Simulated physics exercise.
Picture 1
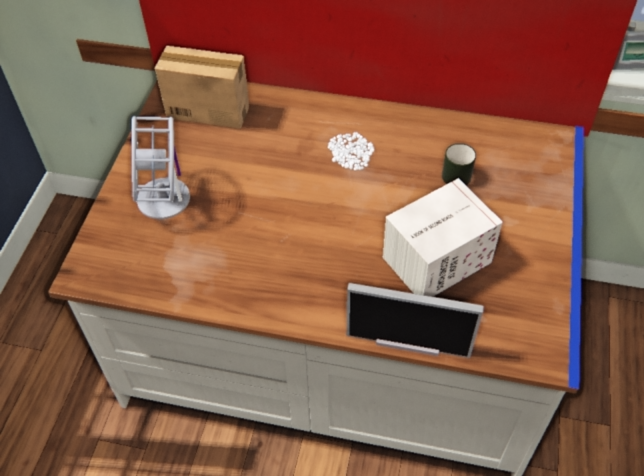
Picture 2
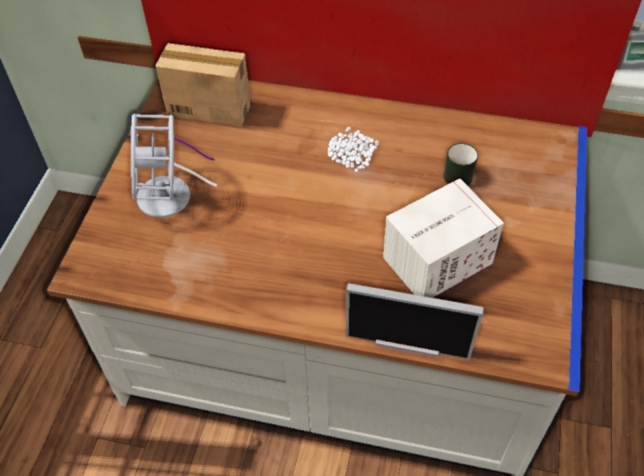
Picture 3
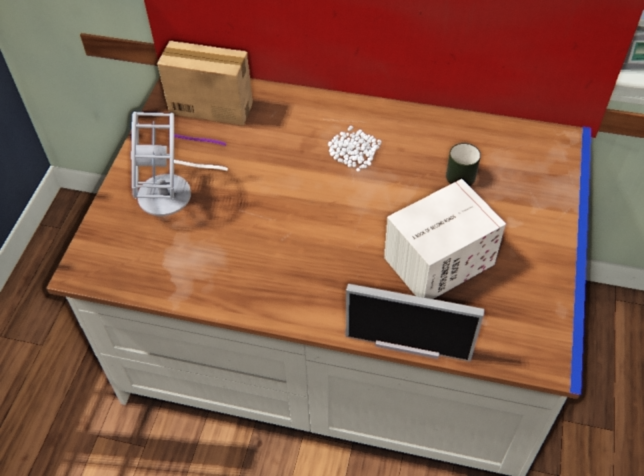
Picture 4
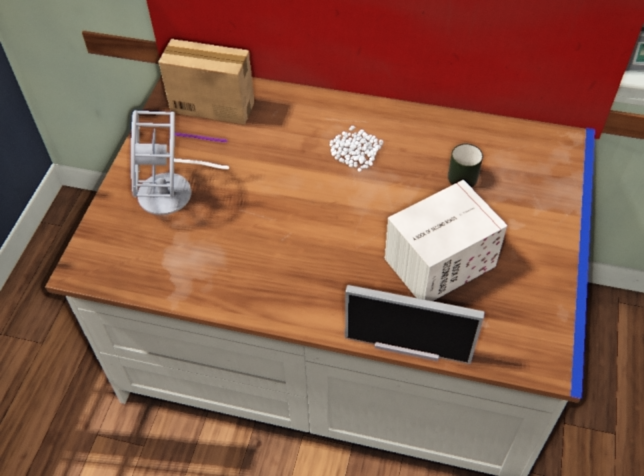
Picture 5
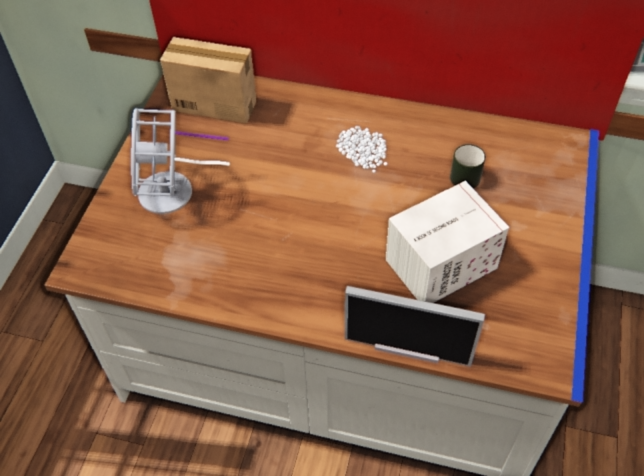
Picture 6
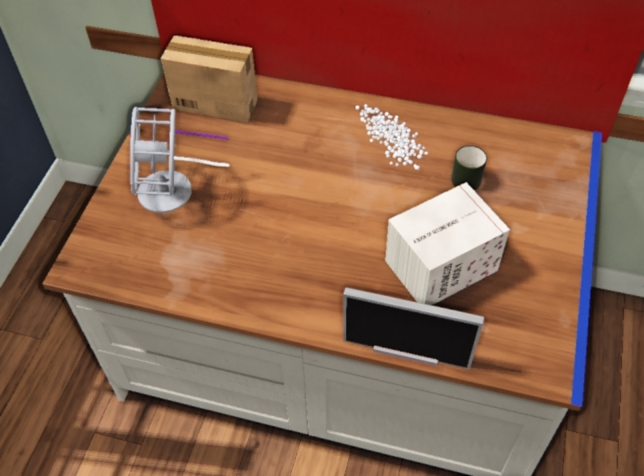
We see a desk fan with streamers that lift and stream out to the right on a wooden work table, then a pile of small white beads begins to shift and spreads rightward past a mug.
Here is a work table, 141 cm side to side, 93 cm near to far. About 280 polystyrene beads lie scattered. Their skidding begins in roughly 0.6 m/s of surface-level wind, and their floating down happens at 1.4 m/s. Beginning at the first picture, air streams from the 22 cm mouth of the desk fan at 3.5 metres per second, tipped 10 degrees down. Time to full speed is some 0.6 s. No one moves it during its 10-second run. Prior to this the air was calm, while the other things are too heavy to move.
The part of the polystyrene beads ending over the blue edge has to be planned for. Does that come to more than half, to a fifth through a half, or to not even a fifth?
I figure the part over that edge ends up larger than the rest.
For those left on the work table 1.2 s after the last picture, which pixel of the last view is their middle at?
(407, 100), roughly.
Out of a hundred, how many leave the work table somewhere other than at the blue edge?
The share is about 0 %.
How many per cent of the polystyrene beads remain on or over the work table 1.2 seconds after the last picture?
Around 20 %.
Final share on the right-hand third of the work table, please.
Near 0 %.
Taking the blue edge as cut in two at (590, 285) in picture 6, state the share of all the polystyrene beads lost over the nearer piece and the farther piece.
Some 0 % go over the nearer part and around 100 % over the farther part.
Then, 1.2 s after the last picture, 80 % are over the blue edge; the middle of those still in play is near (410, 101); 78 % have settled or left.
Then, 2.4 s after the last picture, 89 % are over the blue edge; 89 % have settled or left.
Then, 4.7 s after the last picture, 94 % are over the blue edge; 94 % have settled or left.
Then, 9.2 s after the last picture, at the end, 96 % are over the blue edge.
